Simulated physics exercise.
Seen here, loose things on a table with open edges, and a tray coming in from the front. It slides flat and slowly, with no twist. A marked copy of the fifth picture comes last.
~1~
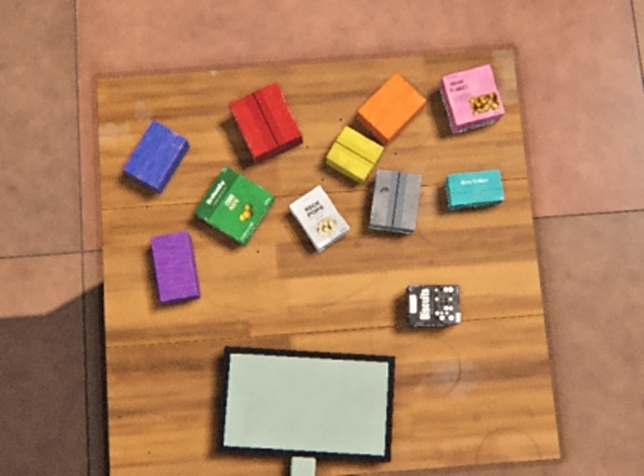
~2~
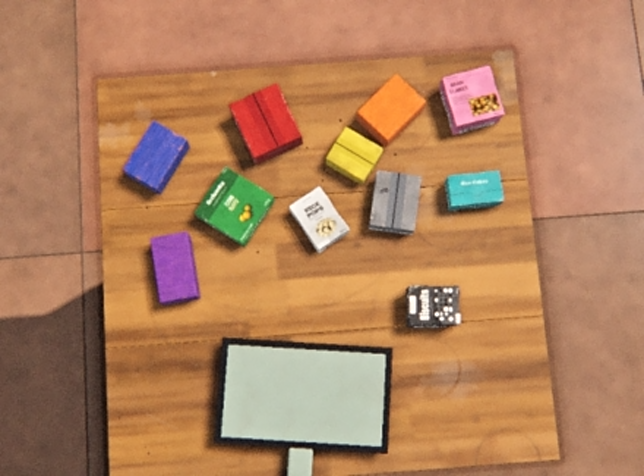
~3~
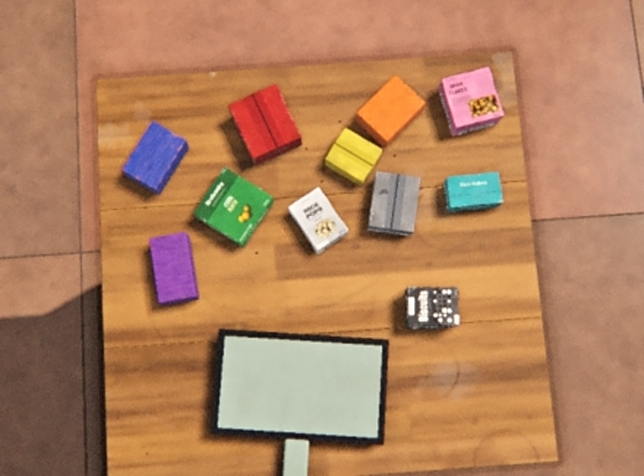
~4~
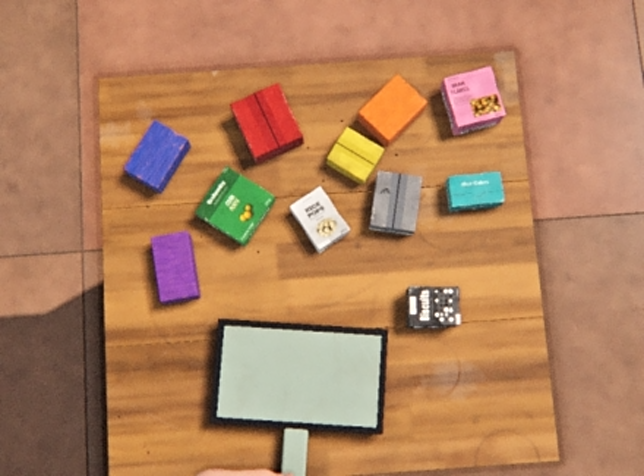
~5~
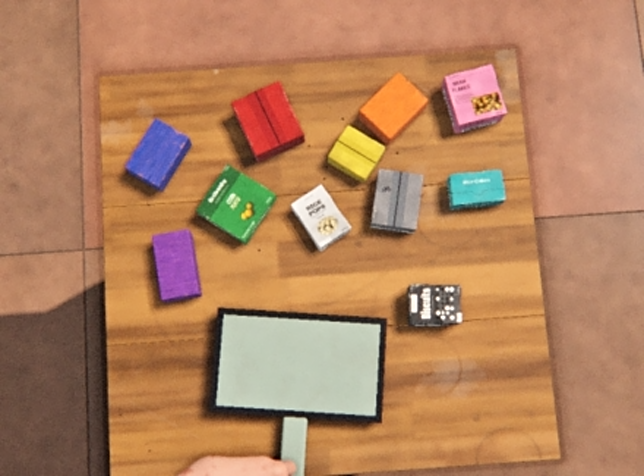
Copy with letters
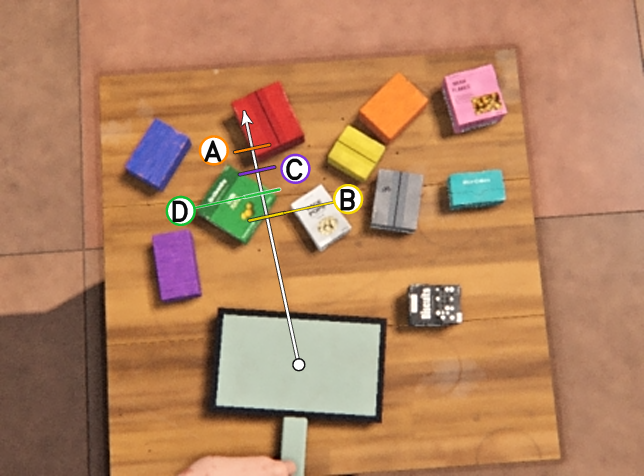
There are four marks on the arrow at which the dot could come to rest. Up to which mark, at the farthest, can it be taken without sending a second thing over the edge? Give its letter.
Stop at A.
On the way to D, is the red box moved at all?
Yes.
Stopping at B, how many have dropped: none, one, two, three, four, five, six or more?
In all, none.
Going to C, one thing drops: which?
The red box.
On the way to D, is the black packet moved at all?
No.
On the marked copy, A at (252, 148); B at (267, 217); C at (257, 171); D at (262, 193); the arrow from (299, 365) to (245, 112); the white dot at (299, 365).
Following A. Soon after the start, tray (282, 286); green box (236, 195); white packet (321, 207).
Later, tray (266, 210); red box (277, 81); orange block (399, 105).
In the end, tray (253, 152); red box over the edge; green box (215, 75); one fallen.
As for the rest, B is within the limit but short; C is within the limit but short; D is within the limit but short.
